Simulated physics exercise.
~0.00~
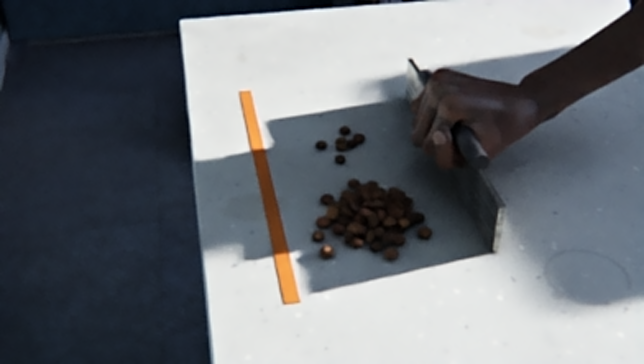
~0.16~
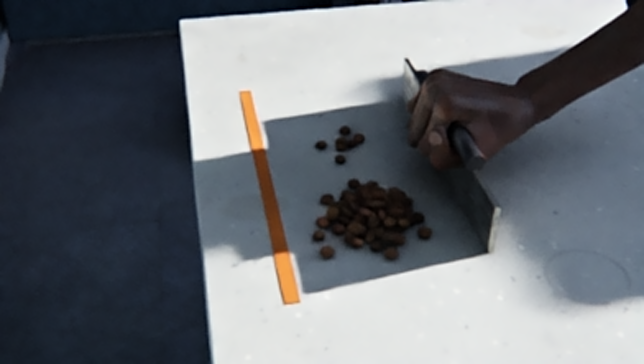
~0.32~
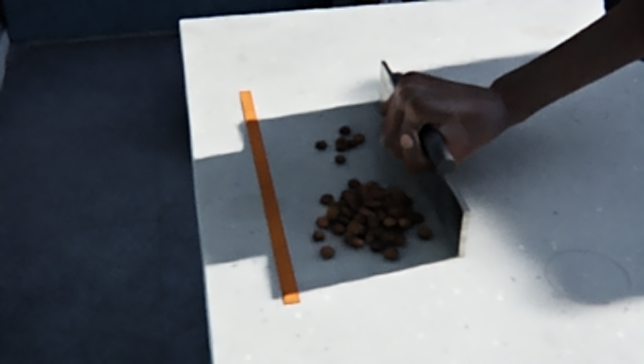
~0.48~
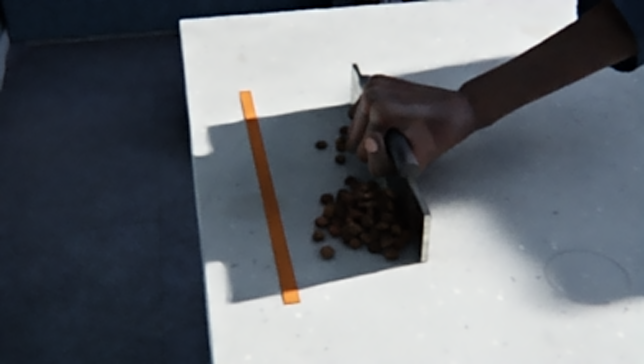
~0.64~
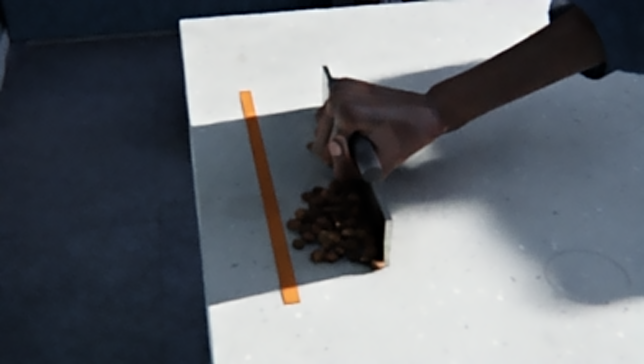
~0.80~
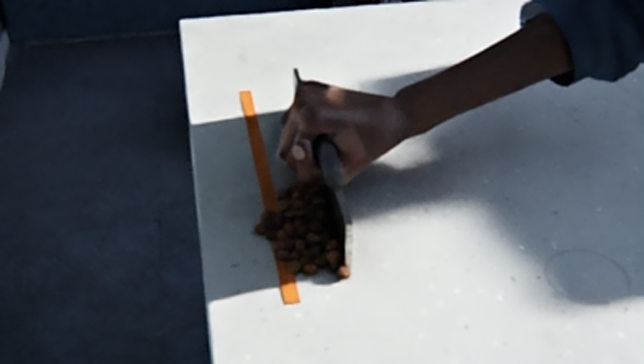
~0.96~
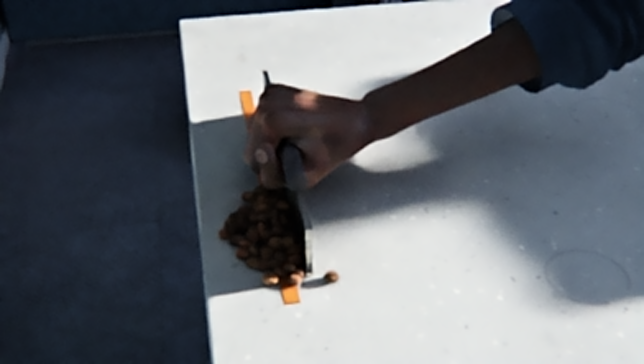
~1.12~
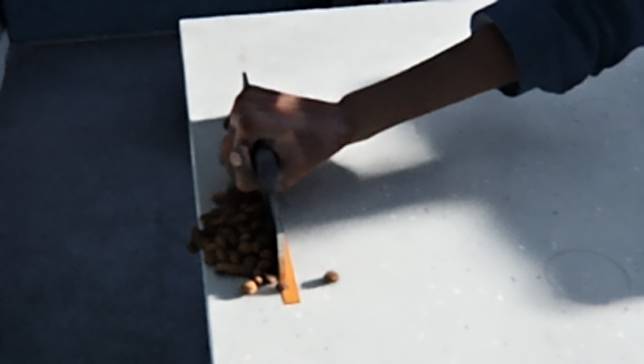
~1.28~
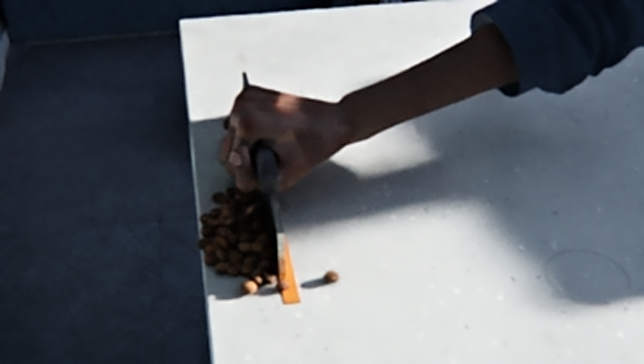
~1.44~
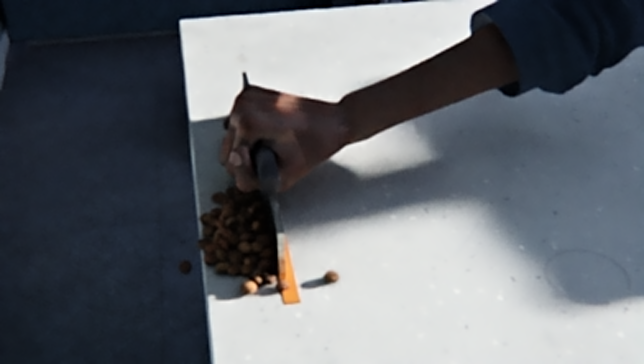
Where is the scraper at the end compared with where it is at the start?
At the start the scraper stands to the right of the brown pieces, well away from the orange tape. By the end it has moved left and rests at the tape, near the left edge of the table.
